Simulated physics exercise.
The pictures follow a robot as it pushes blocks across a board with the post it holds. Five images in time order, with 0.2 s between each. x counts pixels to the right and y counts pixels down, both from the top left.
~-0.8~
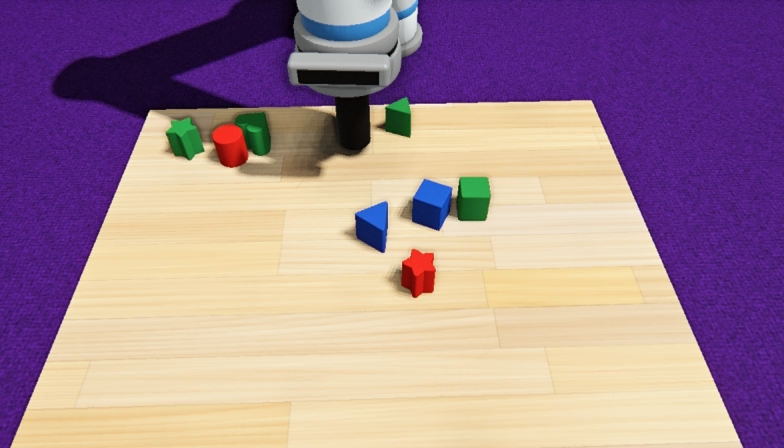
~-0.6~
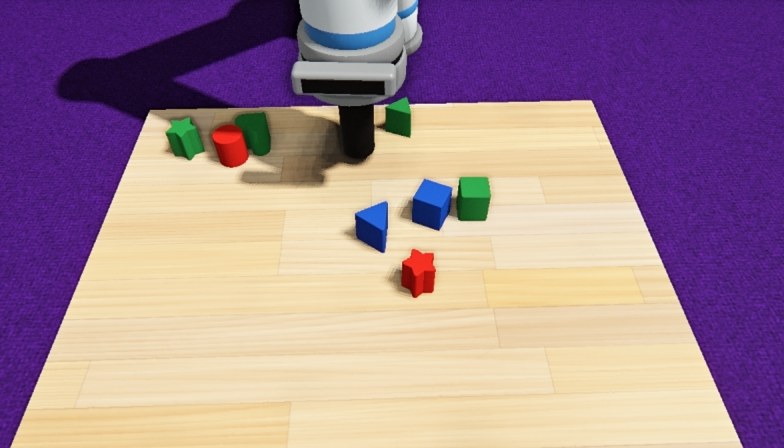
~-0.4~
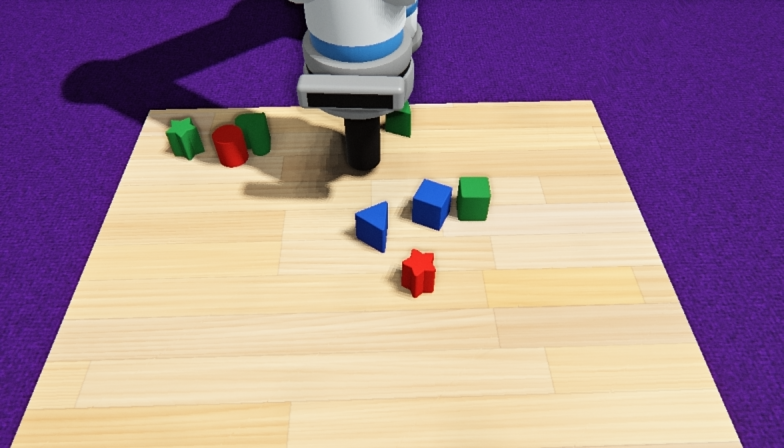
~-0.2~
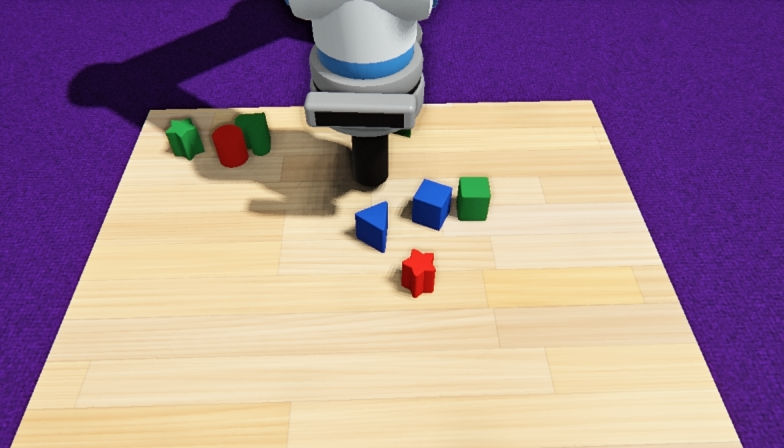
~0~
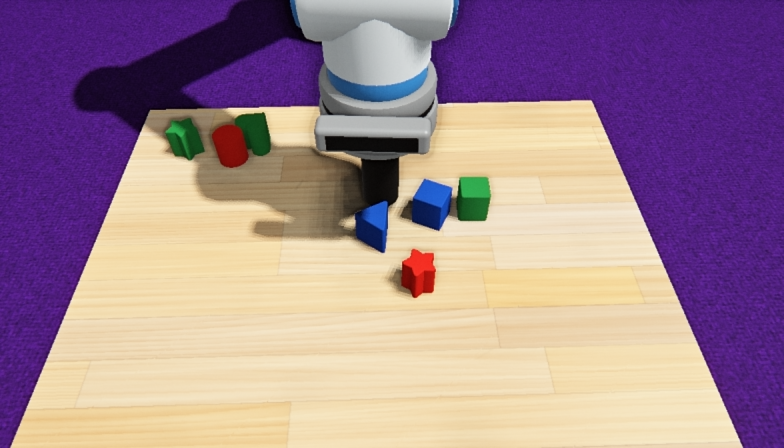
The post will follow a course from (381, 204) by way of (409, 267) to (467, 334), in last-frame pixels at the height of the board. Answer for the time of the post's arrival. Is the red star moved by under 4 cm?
No.
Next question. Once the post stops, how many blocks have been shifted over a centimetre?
This push will displace two blocks.
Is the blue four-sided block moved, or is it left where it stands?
It stays put.
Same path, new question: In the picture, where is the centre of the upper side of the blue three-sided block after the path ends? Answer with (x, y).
The centre of its top face lies at (370, 239).
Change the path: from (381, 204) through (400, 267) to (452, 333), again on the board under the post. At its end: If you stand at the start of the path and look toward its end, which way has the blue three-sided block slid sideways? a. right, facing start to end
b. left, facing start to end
a - right, facing start to end.
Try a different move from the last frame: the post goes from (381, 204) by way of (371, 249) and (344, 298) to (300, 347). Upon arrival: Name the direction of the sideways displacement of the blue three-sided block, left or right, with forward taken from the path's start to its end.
Answer: Left.
On the path given first. One third of the way, post (398, 237); blue three-sided block (372, 237), turned 90° clockwise.
Two thirds of the way, post (426, 282); blue three-sided block (370, 239), turned 95° clockwise; red star (443, 299).
At the end, post (469, 326); blue three-sided block (370, 239), turned 95° clockwise; red star (463, 344), turned 75° clockwise; blue four-sided block unmoved.
